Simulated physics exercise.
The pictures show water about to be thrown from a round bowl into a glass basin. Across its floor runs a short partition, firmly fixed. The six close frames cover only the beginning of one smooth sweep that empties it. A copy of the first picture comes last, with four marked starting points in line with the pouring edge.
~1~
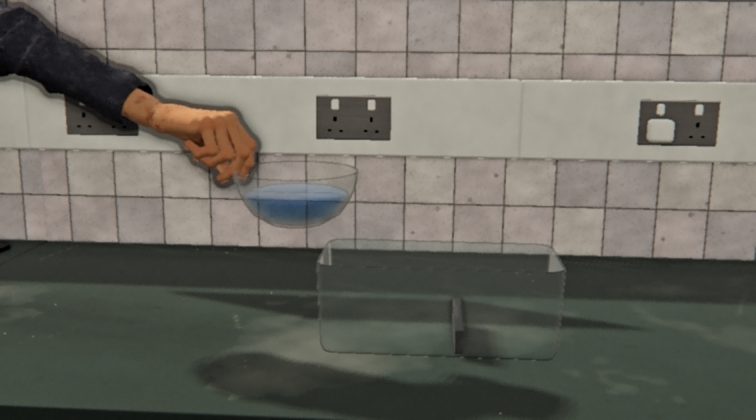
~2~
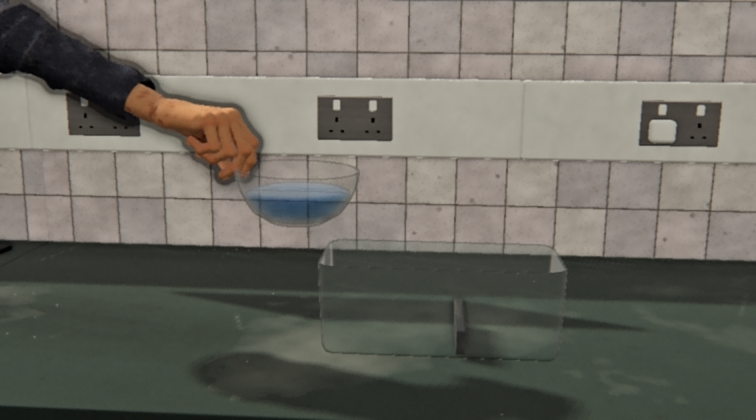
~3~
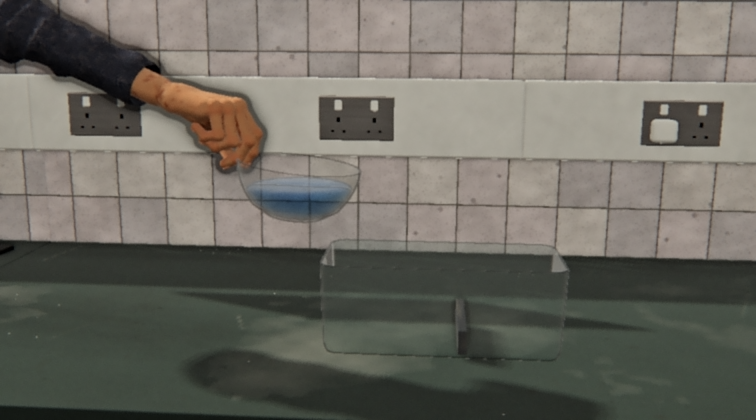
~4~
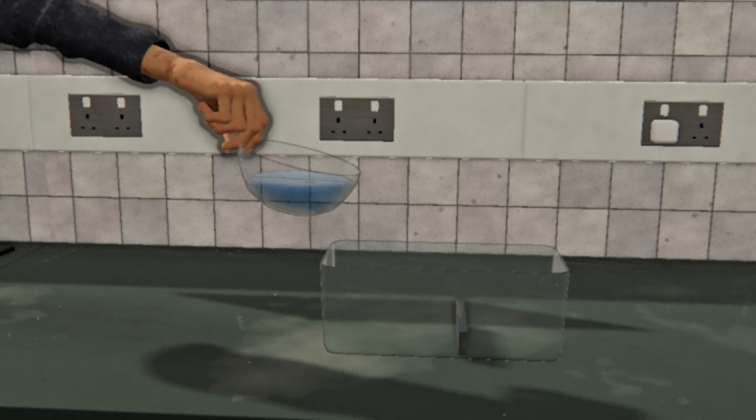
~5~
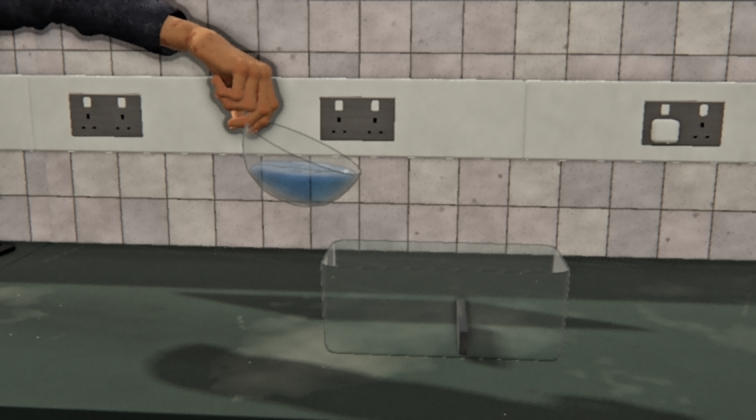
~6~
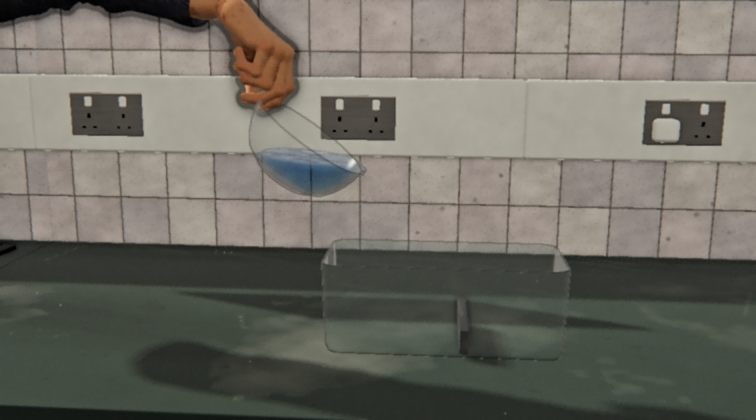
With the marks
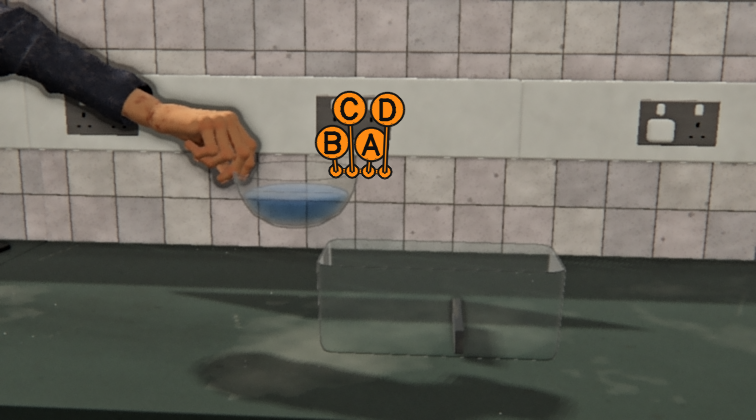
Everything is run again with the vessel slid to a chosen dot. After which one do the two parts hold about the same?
Place D.
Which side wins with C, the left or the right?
The left one.
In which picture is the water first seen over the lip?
In picture 6.
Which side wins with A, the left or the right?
More ends on the left.
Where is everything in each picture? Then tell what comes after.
The first frame shows upright, lip at (356, 171); basin from (320, 350) to (557, 359); top of the wall at (458, 314); nothing has left yet.
The second frame shows upright, lip at (357, 171); nothing has left yet.
The third frame shows tipped about 7°, lip at (359, 171); nothing has left yet.
The fourth frame shows tipped about 14°, lip at (359, 172); nothing has left yet.
The fifth frame shows tipped about 24°, lip at (360, 172); nothing has left yet.
The sixth frame shows tipped about 36°, lip at (361, 171); water is over the lip, down to (361, 171).
In orange, A at (368, 171); B at (335, 170); C at (352, 171); D at (384, 171).
With A, about 78 % ends left of the wall and 21 % right of it.
With B, about 83 % ends left of the wall and 14 % right of it; 3 % is lost outside.
With C, about 90 % ends left of the wall and 8 % right of it.
With D, about 42 % ends left of the wall and 57 % right of it.
